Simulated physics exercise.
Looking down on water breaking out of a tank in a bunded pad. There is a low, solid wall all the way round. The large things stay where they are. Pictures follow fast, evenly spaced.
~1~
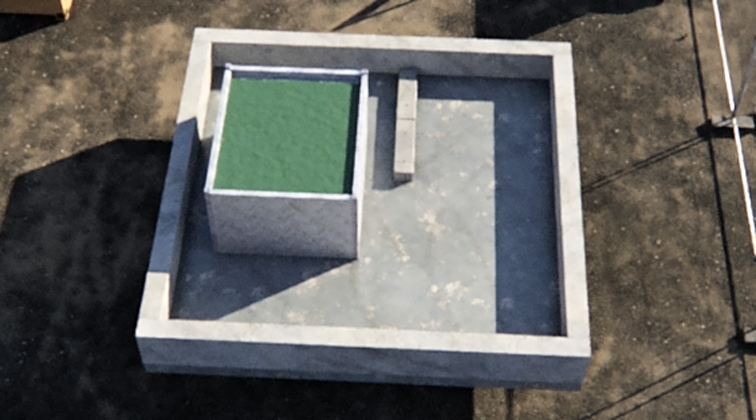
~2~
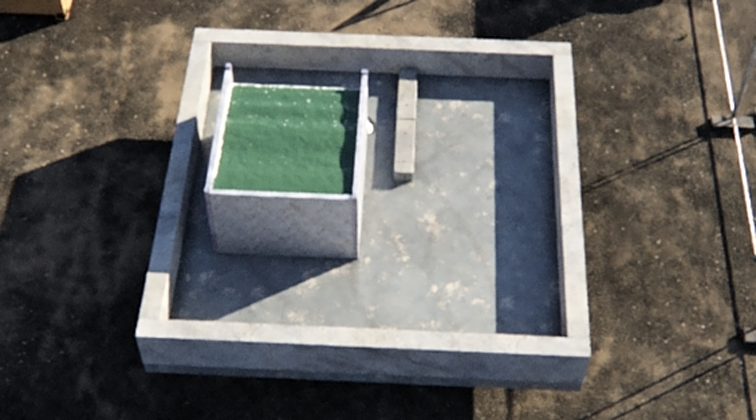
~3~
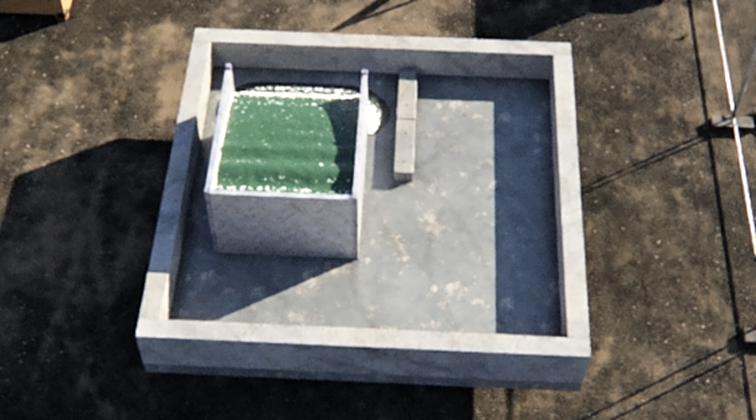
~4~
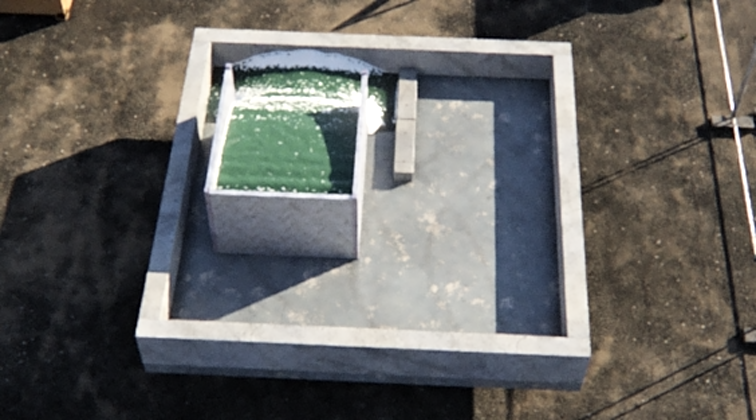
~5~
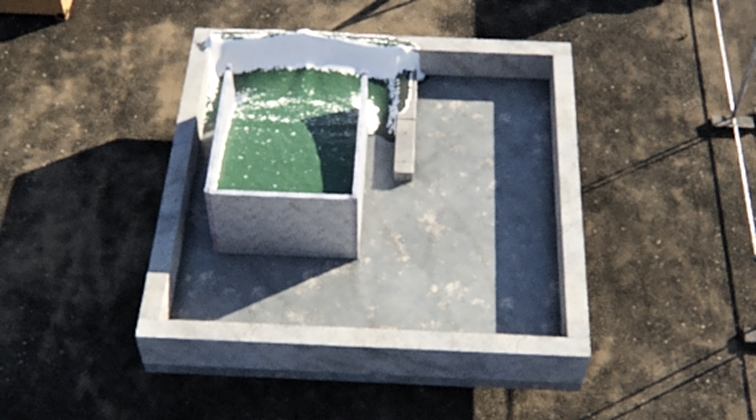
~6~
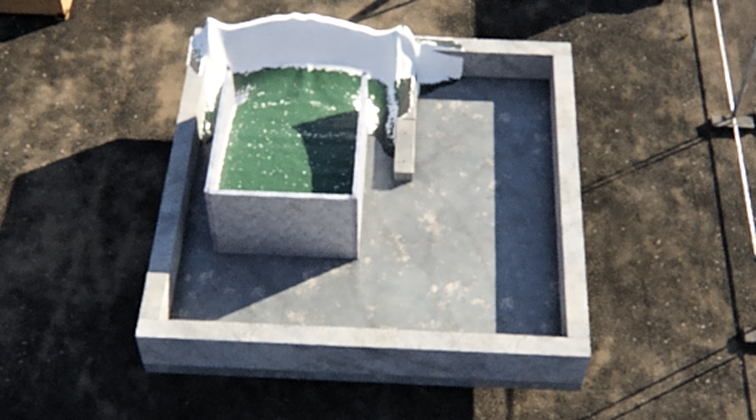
Green water pours from the open tank's far side and surges white against the low wall.
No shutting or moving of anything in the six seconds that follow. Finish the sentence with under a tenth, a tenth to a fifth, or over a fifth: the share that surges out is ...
The share that surges out is a tenth to a fifth.
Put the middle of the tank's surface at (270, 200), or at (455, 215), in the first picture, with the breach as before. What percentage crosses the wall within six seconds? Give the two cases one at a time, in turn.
Near 10 percent, then near 10 percent.
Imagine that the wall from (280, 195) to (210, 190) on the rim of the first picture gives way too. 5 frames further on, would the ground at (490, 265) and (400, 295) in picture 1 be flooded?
Spared, soaked.
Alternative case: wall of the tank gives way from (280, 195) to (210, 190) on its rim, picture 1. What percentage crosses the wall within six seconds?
Around 8 percent.
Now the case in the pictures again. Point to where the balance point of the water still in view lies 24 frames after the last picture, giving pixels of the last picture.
My reading is close to (347, 202).
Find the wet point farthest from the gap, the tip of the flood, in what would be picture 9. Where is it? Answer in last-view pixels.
The wet edge reaches furthest near (514, 87).
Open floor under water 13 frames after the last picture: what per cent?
Estimate: Near 75 %.
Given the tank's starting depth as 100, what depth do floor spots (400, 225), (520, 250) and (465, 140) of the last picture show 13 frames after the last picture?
At the three places, in the order asked: Around 4, 6 and 4 per cent.
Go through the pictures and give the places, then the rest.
The first picture shows still water in the open tank at (289, 134).
In the second picture, water pours out on the open tank's far side and has run to (371, 130).
In the third picture, water pours out on the open tank's far side and has run to (381, 107).
In the fourth picture, the front is at (396, 79), out from the gap on the open tank's far side.
In the fifth picture, the front is at (422, 77), out from the gap on the open tank's far side.
In the sixth picture, water pours out on the open tank's far side and has run to (455, 50).
A moment on, water covers 25 % of the floor; the low wall has let 2 % over.
Next, water covers 30 % of the floor; the low wall has let 10 % over.
Then, water covers 60 % of the floor; the low wall has let 16 % over.
Later, water covers 75 % of the floor; the low wall has let 16 % over.
In the end, water covers 75 % of the floor; the low wall has let 16 % over.
